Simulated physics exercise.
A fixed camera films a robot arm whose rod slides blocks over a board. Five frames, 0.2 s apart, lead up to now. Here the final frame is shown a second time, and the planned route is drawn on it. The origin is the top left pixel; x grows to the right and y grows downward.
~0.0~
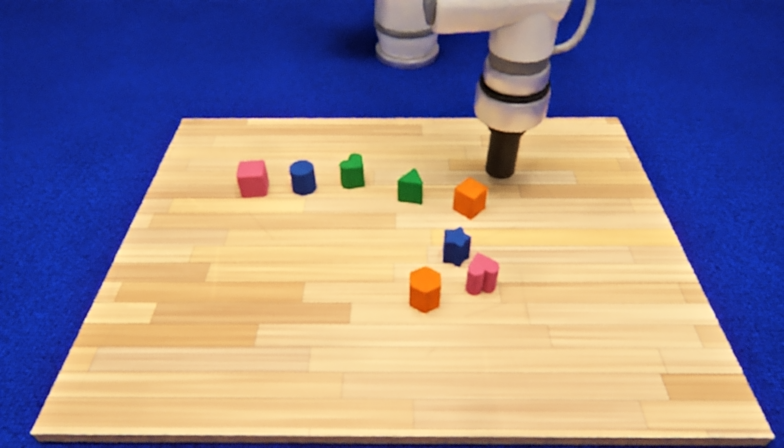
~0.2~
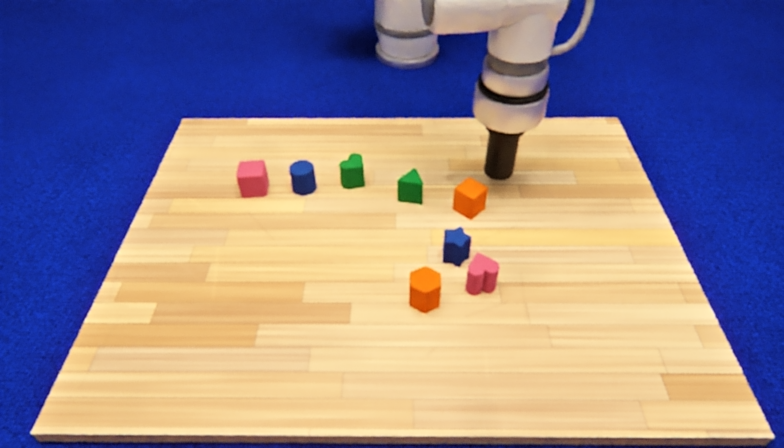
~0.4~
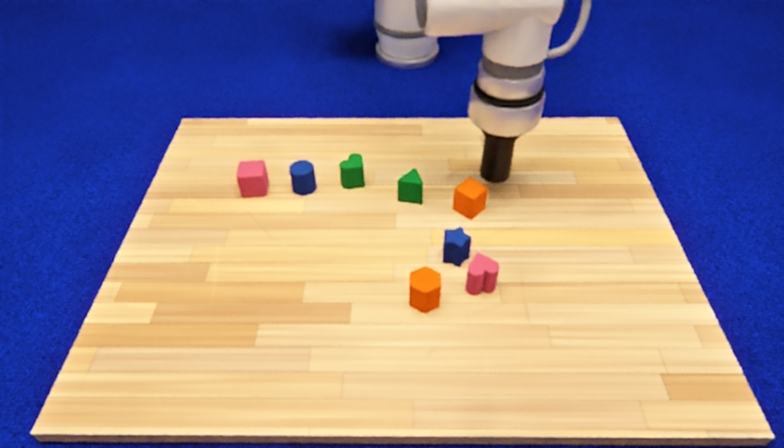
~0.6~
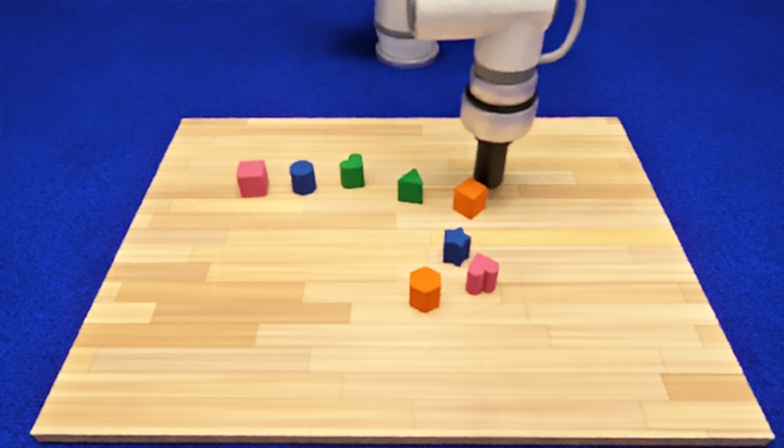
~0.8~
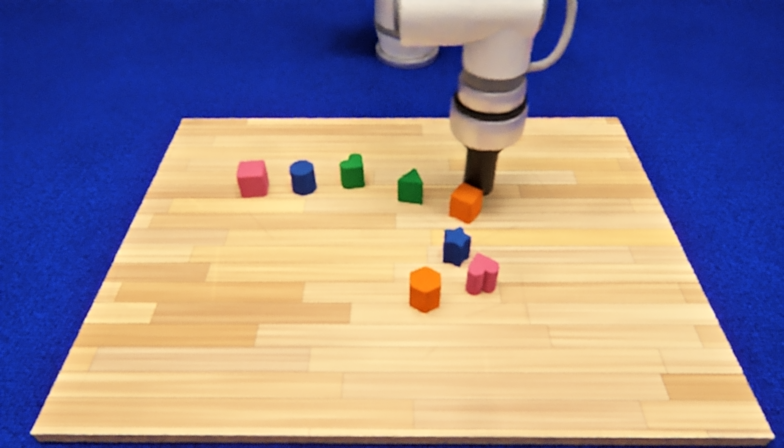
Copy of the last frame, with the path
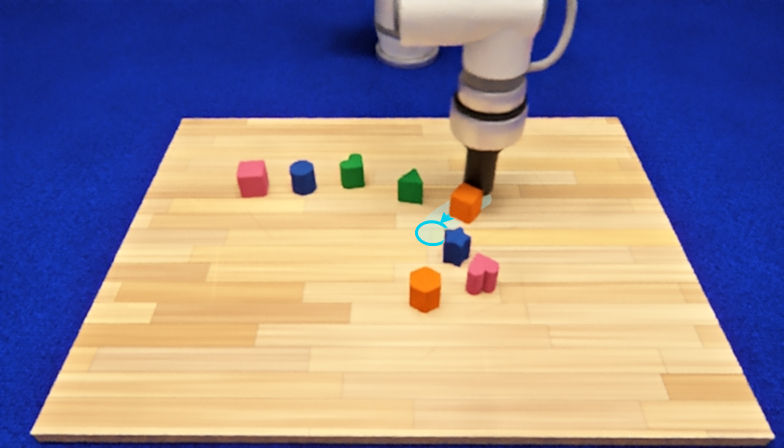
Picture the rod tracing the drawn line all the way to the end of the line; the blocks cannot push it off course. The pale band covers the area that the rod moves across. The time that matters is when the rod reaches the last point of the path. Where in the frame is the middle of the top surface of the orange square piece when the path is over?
I think it will end close to (431, 234).
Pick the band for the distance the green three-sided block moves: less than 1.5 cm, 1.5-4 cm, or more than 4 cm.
The block winds up within 1.5 cm of where it is now.
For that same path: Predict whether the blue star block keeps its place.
Shifted.
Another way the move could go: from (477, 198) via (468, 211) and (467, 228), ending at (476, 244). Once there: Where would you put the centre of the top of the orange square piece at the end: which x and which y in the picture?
Its top centre lands on (448, 225).
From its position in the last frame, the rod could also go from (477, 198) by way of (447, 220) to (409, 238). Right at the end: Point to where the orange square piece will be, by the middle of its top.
Most likely (422, 241).
The line goes from (477, 198) through (452, 213) to (432, 233).
On the path given first. Halfway along, rod at (453, 203); orange square piece at (448, 211), turned 30° anticlockwise.
At the end, rod at (433, 222); green three-sided block unmoved; blue star block at (456, 245), turned 45° anticlockwise; orange square piece at (431, 234), turned 45° anticlockwise.
